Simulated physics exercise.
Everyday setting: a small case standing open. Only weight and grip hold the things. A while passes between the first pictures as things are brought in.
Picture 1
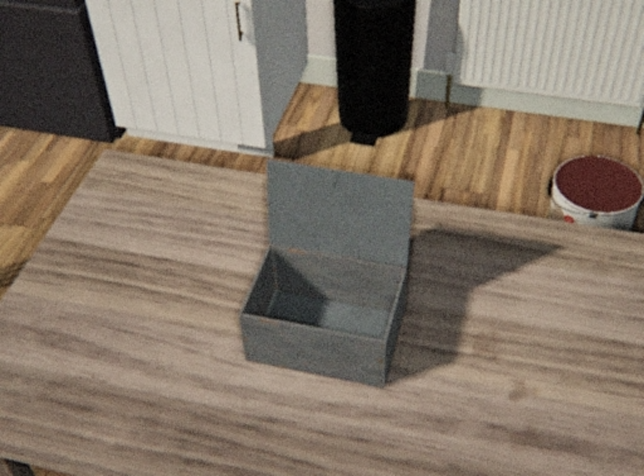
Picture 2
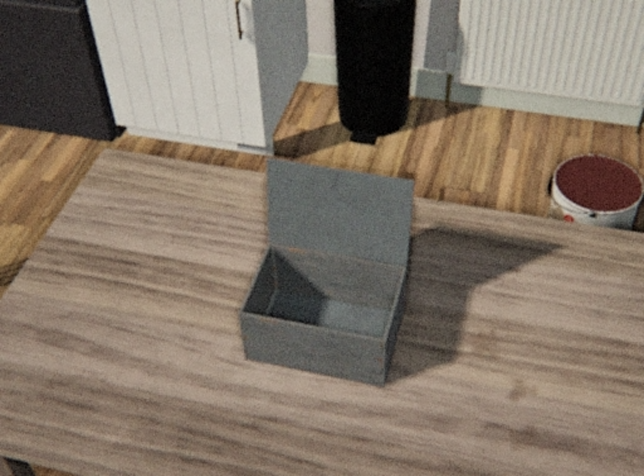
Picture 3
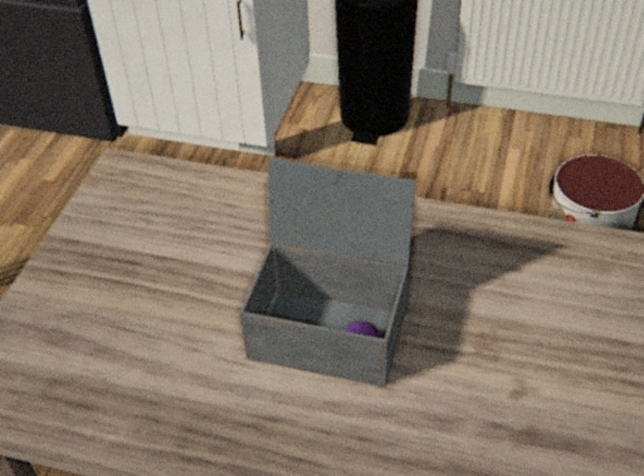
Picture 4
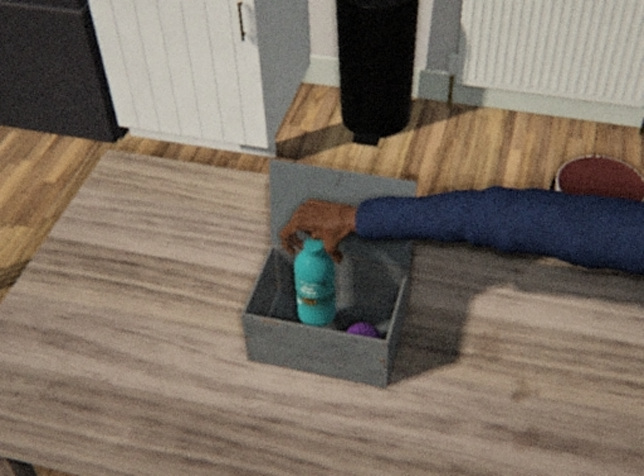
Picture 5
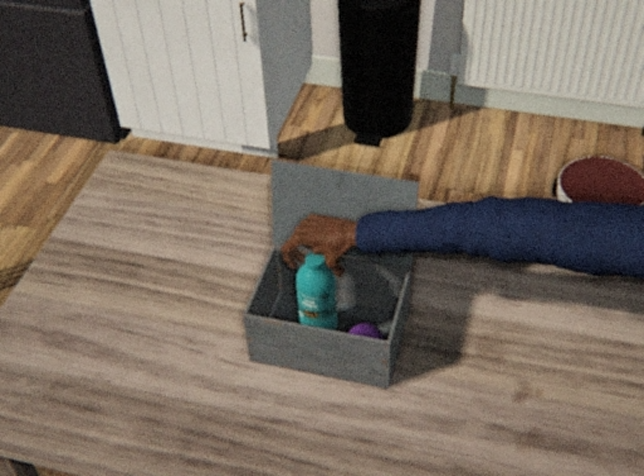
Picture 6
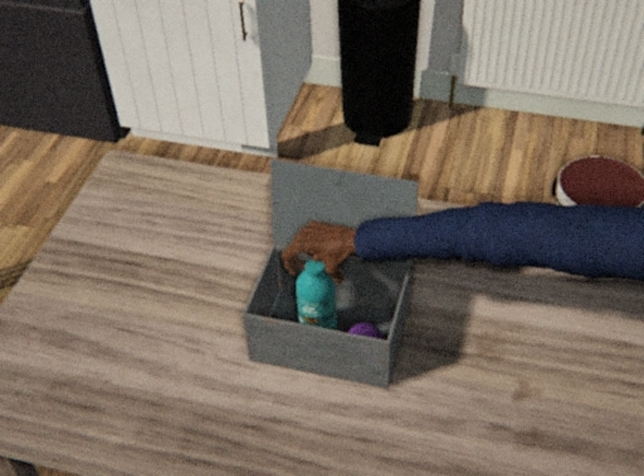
We see an open, empty grey box on a wooden table, then a small purple object inside it; a hand reaching in from the right lowers a turquoise bottle slightly into the box beside the purple object.
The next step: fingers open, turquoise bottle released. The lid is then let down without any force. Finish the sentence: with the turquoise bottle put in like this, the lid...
The lid stays ajar.
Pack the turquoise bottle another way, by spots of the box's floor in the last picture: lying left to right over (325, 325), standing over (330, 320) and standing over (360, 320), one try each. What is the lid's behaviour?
First try: It comes fully down; second try: It gets propped open; third try: It gets propped open.
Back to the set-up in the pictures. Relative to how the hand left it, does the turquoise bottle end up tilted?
Observation: It keeps the set orientation.
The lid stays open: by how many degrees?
Roughly 40 degrees above the rim.
Then, 1.20 s on from there, lid starting down.
Then, 1.50 s on from there, lid 67° above the rim.
Then, 1.70 s on from there, lid 45° above the rim.
Then, 3.80 s on from there, lid 40° above the rim.
In the end, lid 40° above the rim; both unmoved. At the end, from the last picture's camera, turquoise bottle near (317, 299).
